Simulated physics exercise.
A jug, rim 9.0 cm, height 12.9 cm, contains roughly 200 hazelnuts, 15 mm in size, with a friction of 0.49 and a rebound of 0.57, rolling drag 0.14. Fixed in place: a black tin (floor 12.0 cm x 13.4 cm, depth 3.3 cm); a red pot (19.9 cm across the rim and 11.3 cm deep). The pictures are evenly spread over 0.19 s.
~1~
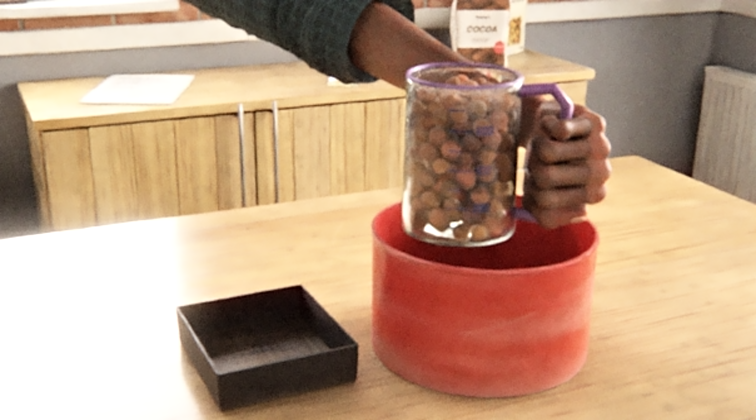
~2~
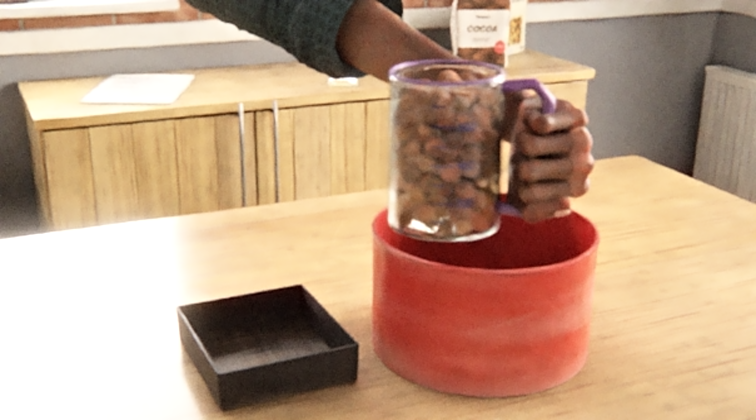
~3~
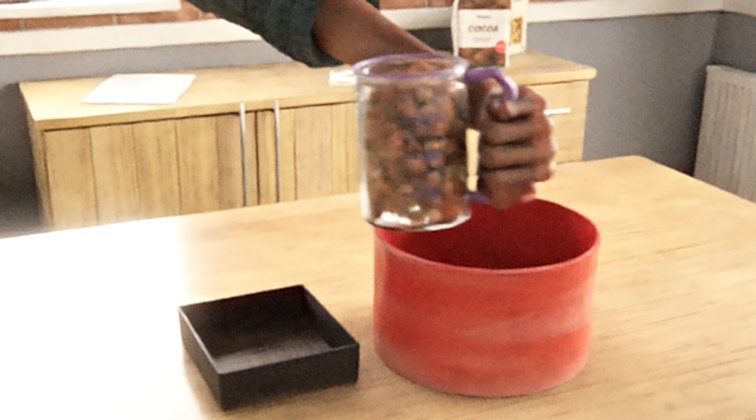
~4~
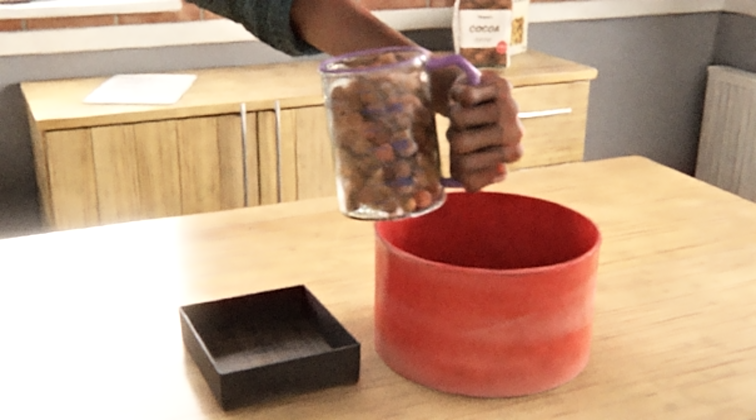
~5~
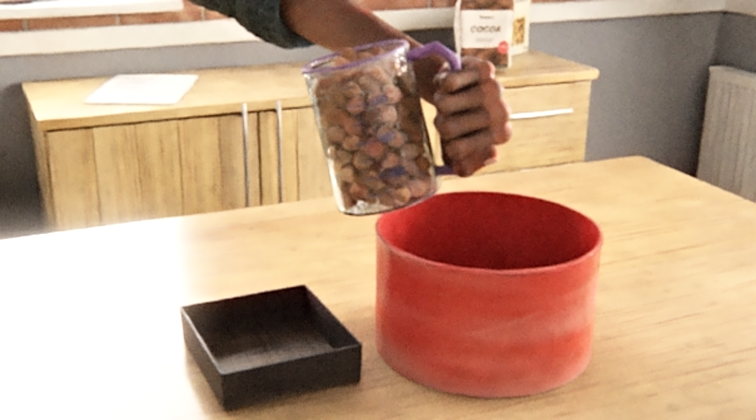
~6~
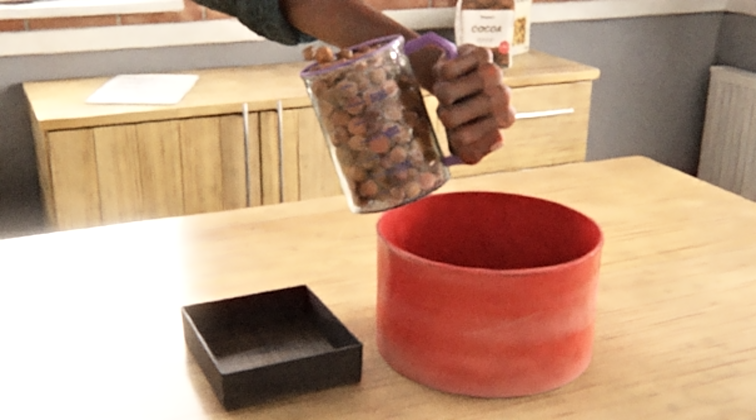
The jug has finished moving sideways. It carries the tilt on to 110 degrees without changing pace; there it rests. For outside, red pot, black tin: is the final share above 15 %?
Outside everything: Over; in the red pot: Under; in the black tin: Over.
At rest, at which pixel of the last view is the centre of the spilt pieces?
At about (202, 294).
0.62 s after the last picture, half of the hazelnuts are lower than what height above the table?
Roughly 24 cm.
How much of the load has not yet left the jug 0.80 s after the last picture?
About 65 per cent.
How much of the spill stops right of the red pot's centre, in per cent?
Roughly 0 per cent.
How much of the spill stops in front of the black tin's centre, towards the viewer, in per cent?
Roughly 0 per cent.
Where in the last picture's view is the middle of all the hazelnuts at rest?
Near (229, 316).
Then, 0.24 s after the last picture, tilt 57 degrees; jug 100 %; middle of all pieces near (386, 109).
Then, 0.44 s after the last picture, tilt 87 degrees; jug 100 %; middle of all pieces near (383, 88).
Then, 0.62 s after the last picture, tilt 109 degrees; jug 90 %, in the air 10 %; middle of all pieces near (367, 87).
Then, 0.80 s after the last picture, tilt 110 degrees; black tin 10 %, jug 65 %, outside 10 %, in the air 20 %; middle of all pieces near (332, 142).
In the end, red pot 0 %, black tin 40 %, jug 0 %, outside 60 %.
